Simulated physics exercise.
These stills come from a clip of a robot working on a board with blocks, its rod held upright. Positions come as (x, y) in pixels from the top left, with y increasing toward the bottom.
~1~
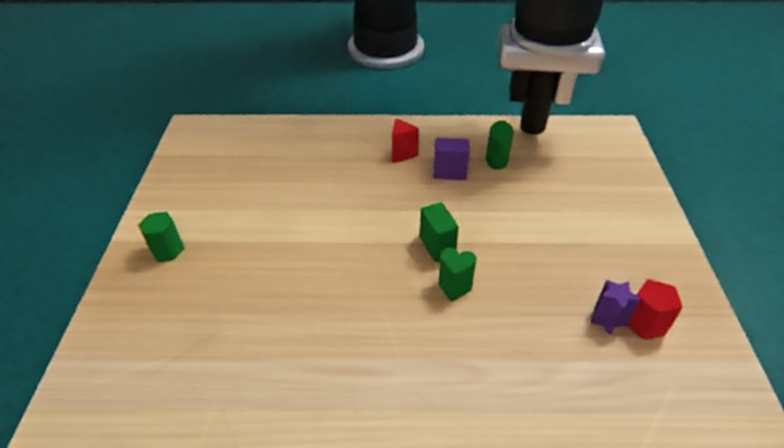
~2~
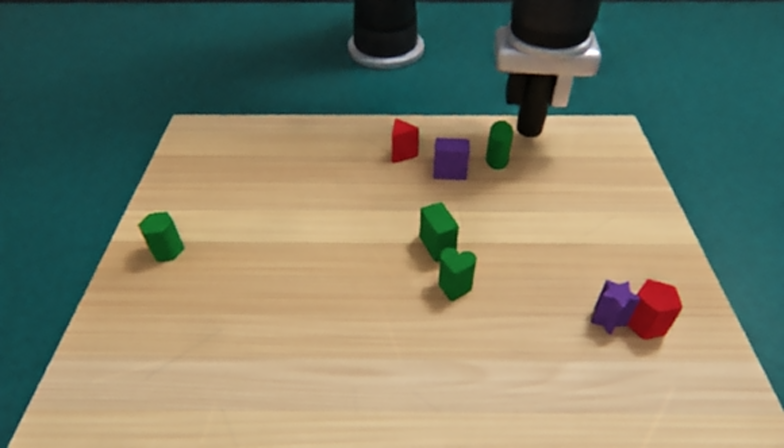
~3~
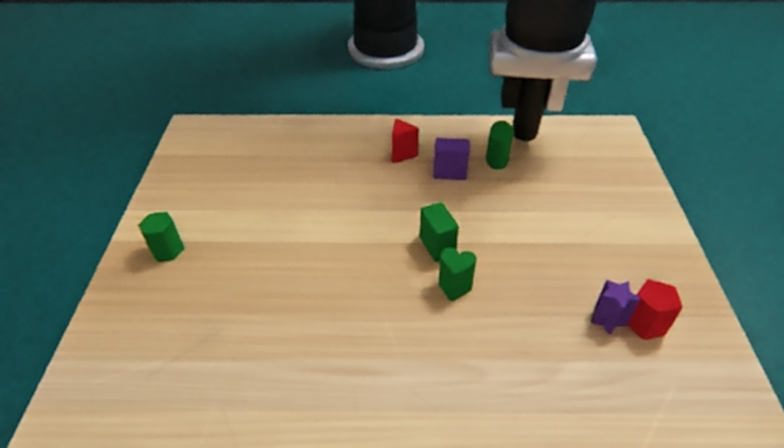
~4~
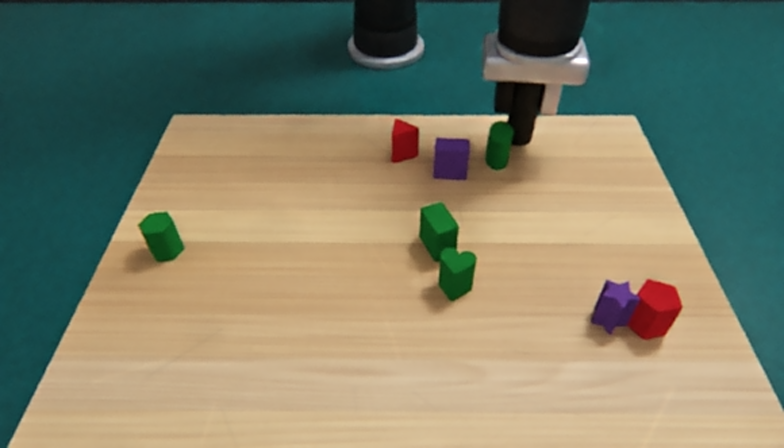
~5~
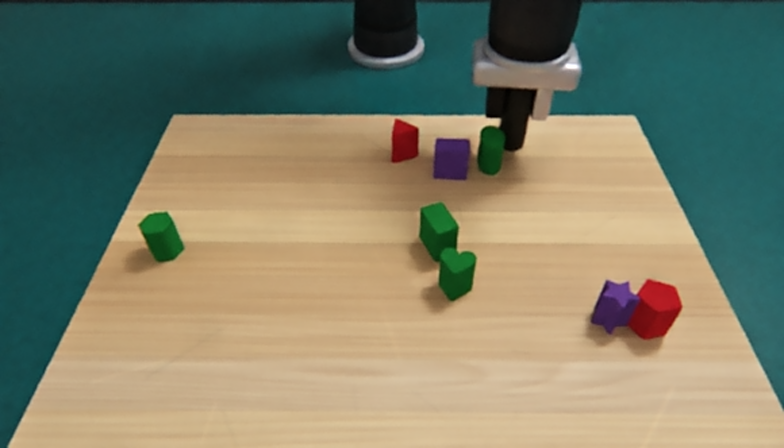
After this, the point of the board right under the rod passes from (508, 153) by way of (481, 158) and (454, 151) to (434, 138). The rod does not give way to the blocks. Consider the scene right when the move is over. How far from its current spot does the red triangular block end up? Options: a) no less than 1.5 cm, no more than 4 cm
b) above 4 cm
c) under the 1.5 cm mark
My pick is c.
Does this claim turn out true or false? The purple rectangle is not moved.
This is false.
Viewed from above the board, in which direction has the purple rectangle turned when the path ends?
It rotates clockwise.
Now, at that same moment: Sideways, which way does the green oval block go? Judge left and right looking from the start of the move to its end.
Sideways shift: Left.
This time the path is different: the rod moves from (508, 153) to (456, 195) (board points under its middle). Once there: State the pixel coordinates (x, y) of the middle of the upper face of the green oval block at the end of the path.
It ends at (429, 173).
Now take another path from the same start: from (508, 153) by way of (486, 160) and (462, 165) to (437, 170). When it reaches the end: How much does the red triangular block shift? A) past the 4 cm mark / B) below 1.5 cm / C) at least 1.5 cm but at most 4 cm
B.
On the path given first. One third of the way, rod at (480, 148); purple rectangle at (441, 149), turned 15° clockwise; green oval block at (473, 144), turned 55° anticlockwise.
Two thirds of the way, rod at (453, 141); purple rectangle at (439, 150), turned 25° clockwise; green oval block at (471, 145), turned 65° anticlockwise.
At the end, rod at (434, 129); red triangular block not moved; purple rectangle at (439, 150), turned 25° clockwise; green oval block at (471, 145), turned 65° anticlockwise.
